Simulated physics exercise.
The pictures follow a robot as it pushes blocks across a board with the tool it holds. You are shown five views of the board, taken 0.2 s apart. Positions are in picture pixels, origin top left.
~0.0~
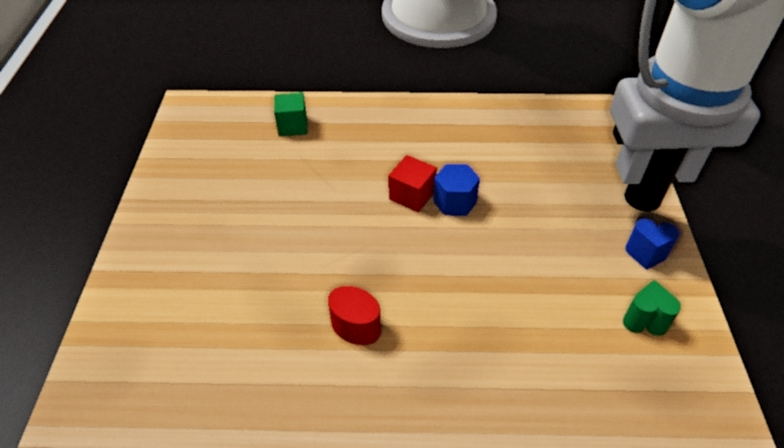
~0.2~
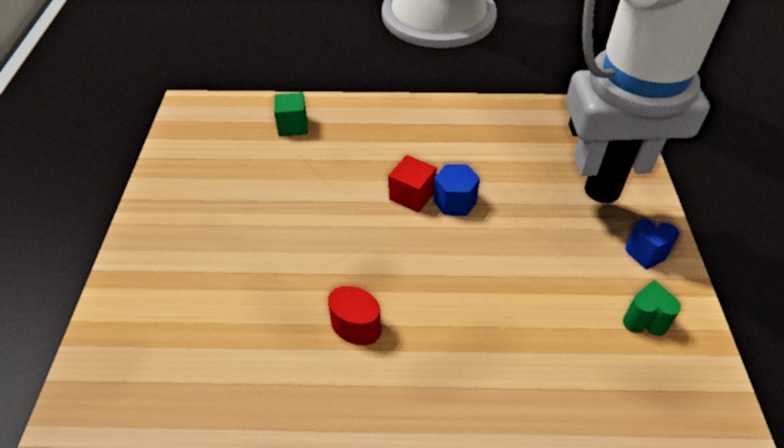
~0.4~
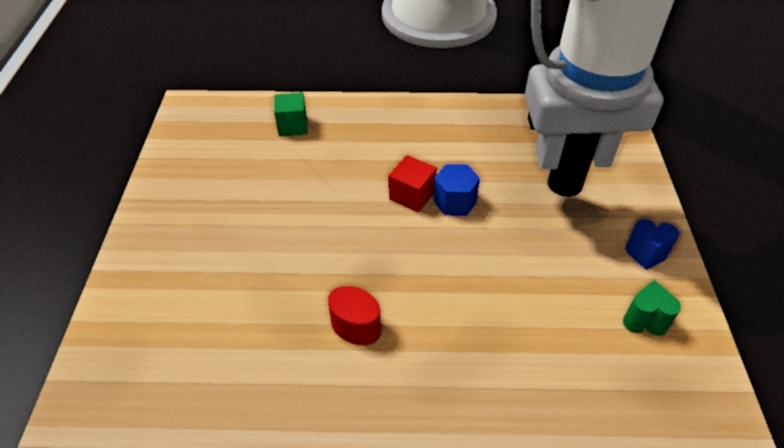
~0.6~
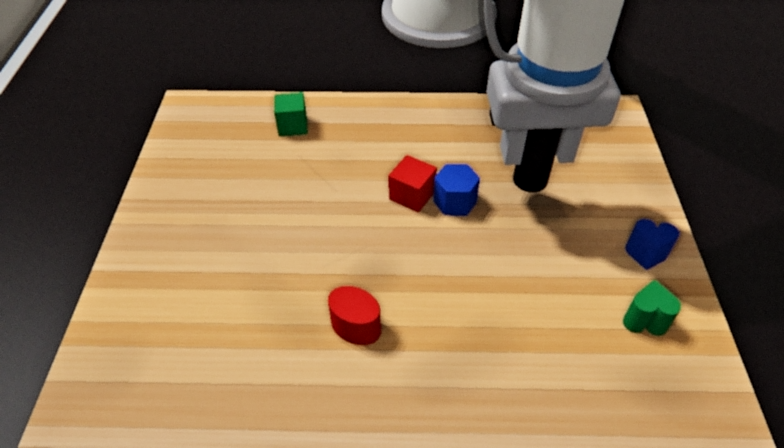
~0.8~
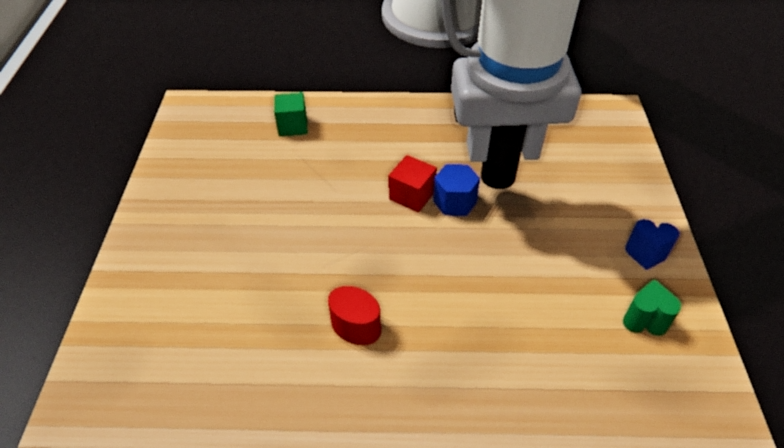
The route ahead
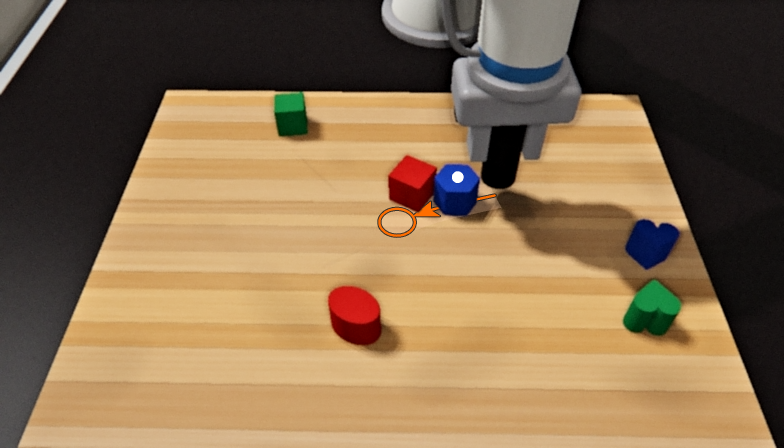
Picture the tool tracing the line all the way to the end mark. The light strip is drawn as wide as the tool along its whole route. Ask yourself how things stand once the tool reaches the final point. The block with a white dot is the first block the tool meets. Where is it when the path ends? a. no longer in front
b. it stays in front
Letter b.
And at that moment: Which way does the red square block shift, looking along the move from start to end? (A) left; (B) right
I choose B.
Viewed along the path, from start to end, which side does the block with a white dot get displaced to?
It's pushed right.
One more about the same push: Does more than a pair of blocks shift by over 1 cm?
Final answer: No.
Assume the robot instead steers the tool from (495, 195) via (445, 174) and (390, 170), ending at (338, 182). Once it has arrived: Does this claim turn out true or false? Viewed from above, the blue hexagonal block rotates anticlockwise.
Verdict: True.
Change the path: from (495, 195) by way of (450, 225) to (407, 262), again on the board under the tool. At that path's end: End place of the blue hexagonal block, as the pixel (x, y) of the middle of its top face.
At roughly (415, 187).
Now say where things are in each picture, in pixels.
In the first frame, tip of the tool at (642, 199), middles of tops, red square block at (413, 171), blue hexagonal block at (458, 177).
In the second frame, tool at (602, 191), nothing pushed.
In the third frame, tool at (565, 185), nothing pushed.
In the fourth frame, tool at (530, 181), nothing pushed.
In the fifth frame, tool at (498, 178), red square block at (413, 171), blue hexagonal block at (458, 177).
The line goes from (495, 195) through (445, 206) to (397, 222); the dot is on the blue hexagonal block.
What follows on the original path. One third of the way, tool at (464, 185); red square block at (391, 168), turned 15° clockwise; blue hexagonal block at (427, 182), turned 15° clockwise.
Two thirds of the way, tool at (430, 193); red square block at (371, 163), turned 30° clockwise; blue hexagonal block at (391, 186), turned 30° clockwise.
At the end, tool at (397, 204); red square block at (367, 162), turned 40° clockwise; blue hexagonal block at (358, 192), turned 50° clockwise.
